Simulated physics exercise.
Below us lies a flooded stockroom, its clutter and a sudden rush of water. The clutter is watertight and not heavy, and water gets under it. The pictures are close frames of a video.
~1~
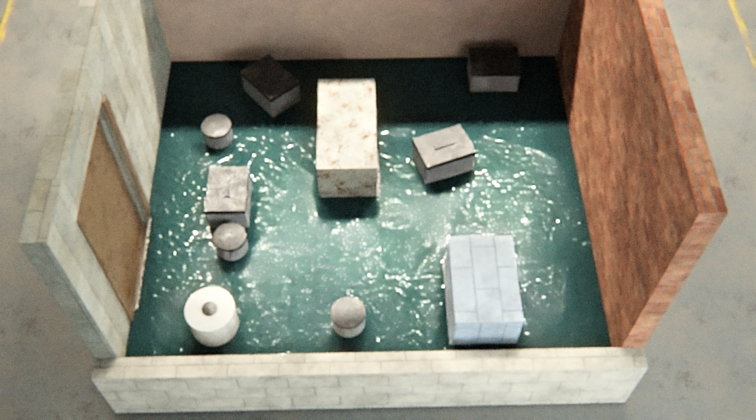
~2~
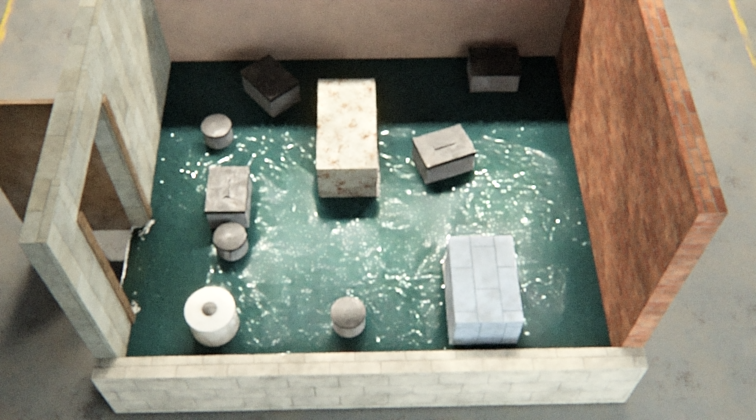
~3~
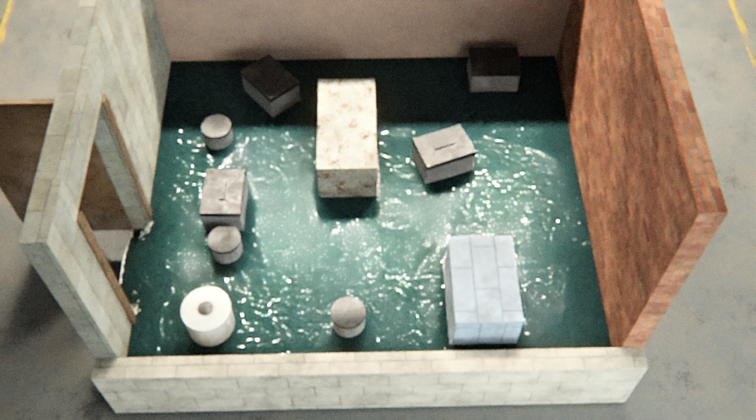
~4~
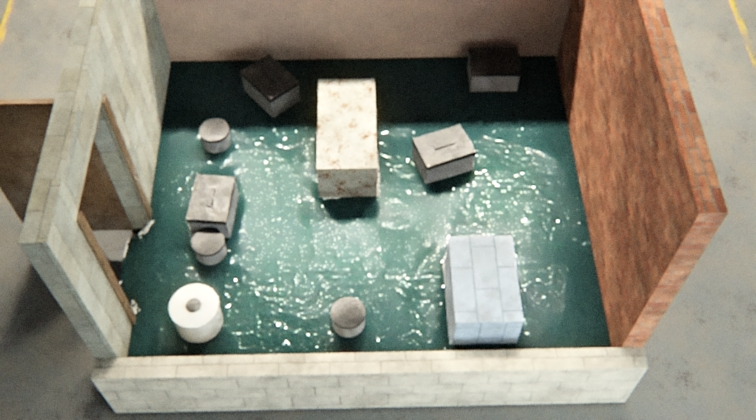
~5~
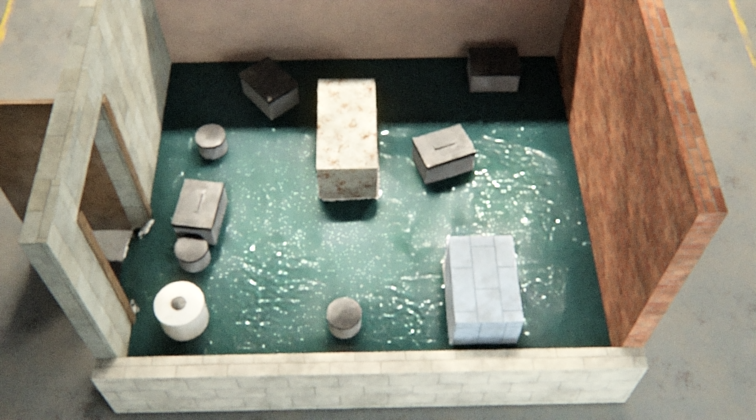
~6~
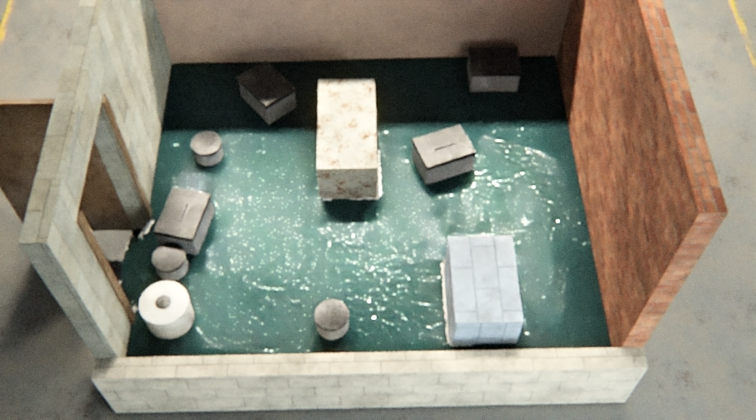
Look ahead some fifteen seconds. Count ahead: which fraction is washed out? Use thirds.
That comes to at least two thirds.
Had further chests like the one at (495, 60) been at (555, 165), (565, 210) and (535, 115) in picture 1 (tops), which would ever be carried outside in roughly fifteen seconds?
One after the other: No, left behind, kept in.
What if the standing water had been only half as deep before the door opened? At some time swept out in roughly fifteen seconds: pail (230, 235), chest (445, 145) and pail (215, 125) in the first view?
In turn: Through, still in, yes.
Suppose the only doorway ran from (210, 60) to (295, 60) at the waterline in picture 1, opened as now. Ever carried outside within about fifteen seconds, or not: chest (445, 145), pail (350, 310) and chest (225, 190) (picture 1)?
One after the other: Stays, still in, washed out.
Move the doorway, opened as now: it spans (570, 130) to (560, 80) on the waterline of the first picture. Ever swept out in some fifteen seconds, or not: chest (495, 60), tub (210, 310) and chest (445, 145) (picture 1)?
In turn: Out, no, out.
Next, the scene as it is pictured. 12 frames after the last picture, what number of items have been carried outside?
4 of them.
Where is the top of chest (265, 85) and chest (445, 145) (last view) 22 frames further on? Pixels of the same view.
At about (165, 206) and (391, 227).
A moment on, 2 of 8 are out; 6 afloat.
Next, 4 of 8 are out; 4 afloat.
Later, 5 of 8 are out; 3 afloat.
In the end, 6 of 8 are out; 2 afloat.
